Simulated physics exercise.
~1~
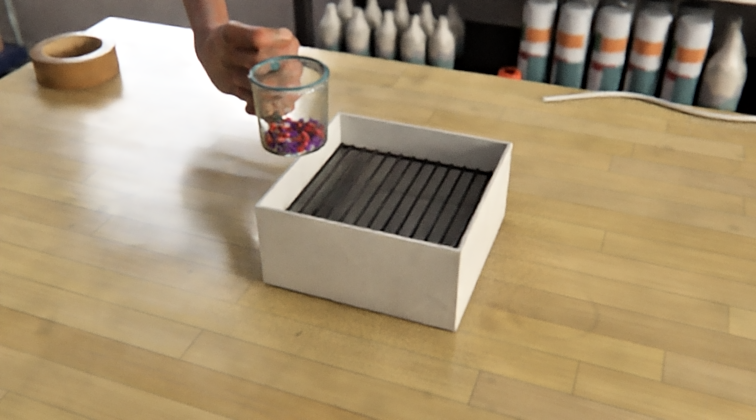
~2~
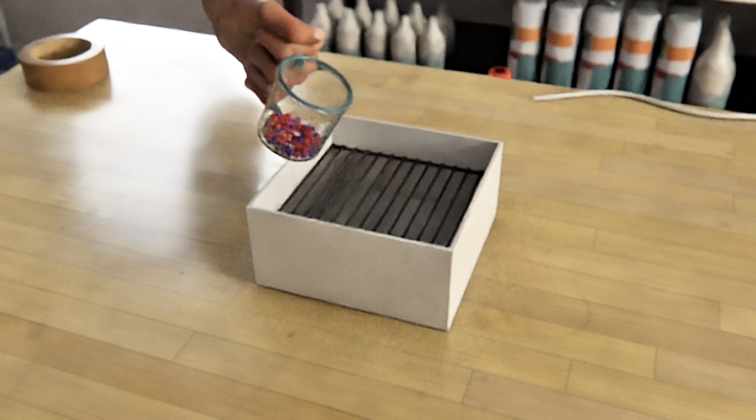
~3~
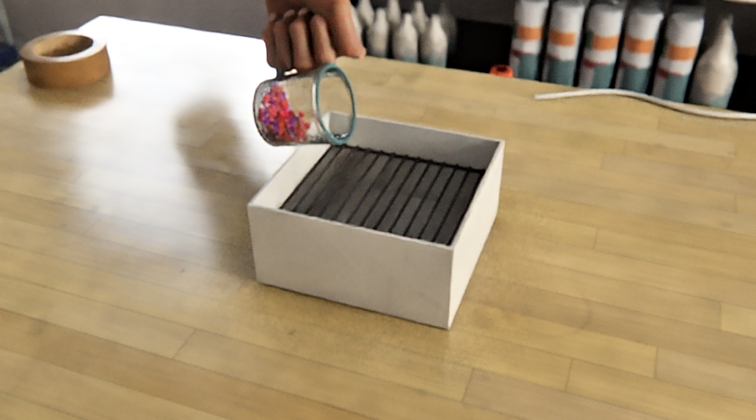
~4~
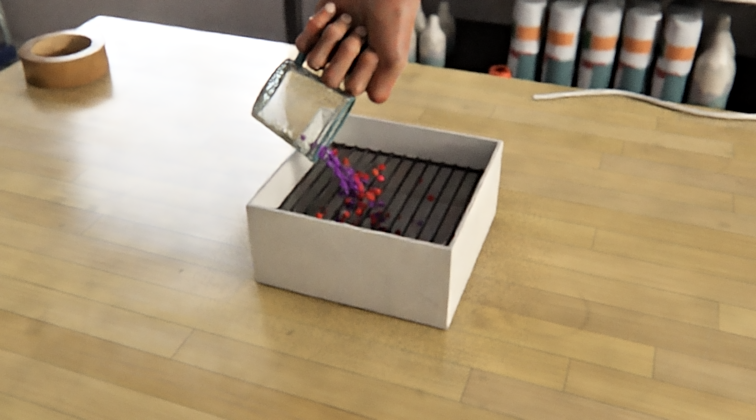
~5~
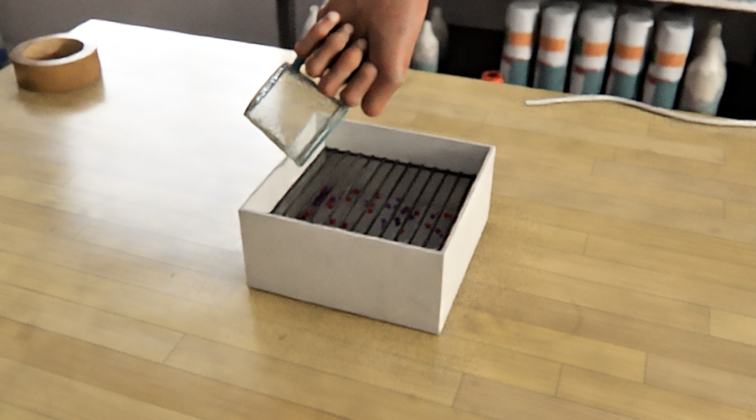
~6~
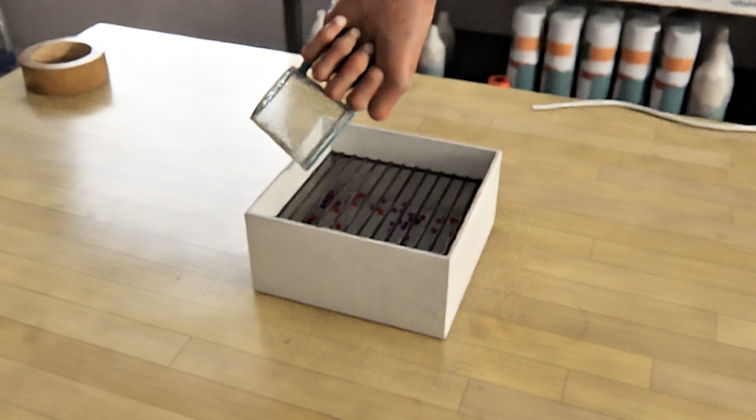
At the start, a hand holds a clear cup of small red and purple pieces above a white, open box with dark bars across it, on a wooden table. The hand tilts the cup toward the box until it lies on its side, with the pieces still inside. It tips further, and the red and purple pieces spill out together onto the bars. The cup empties and stays tilted mouth-down over the box. By the end, both the red and the purple pieces have dropped through and lie beneath the bars, scattered and showing dimly between them.
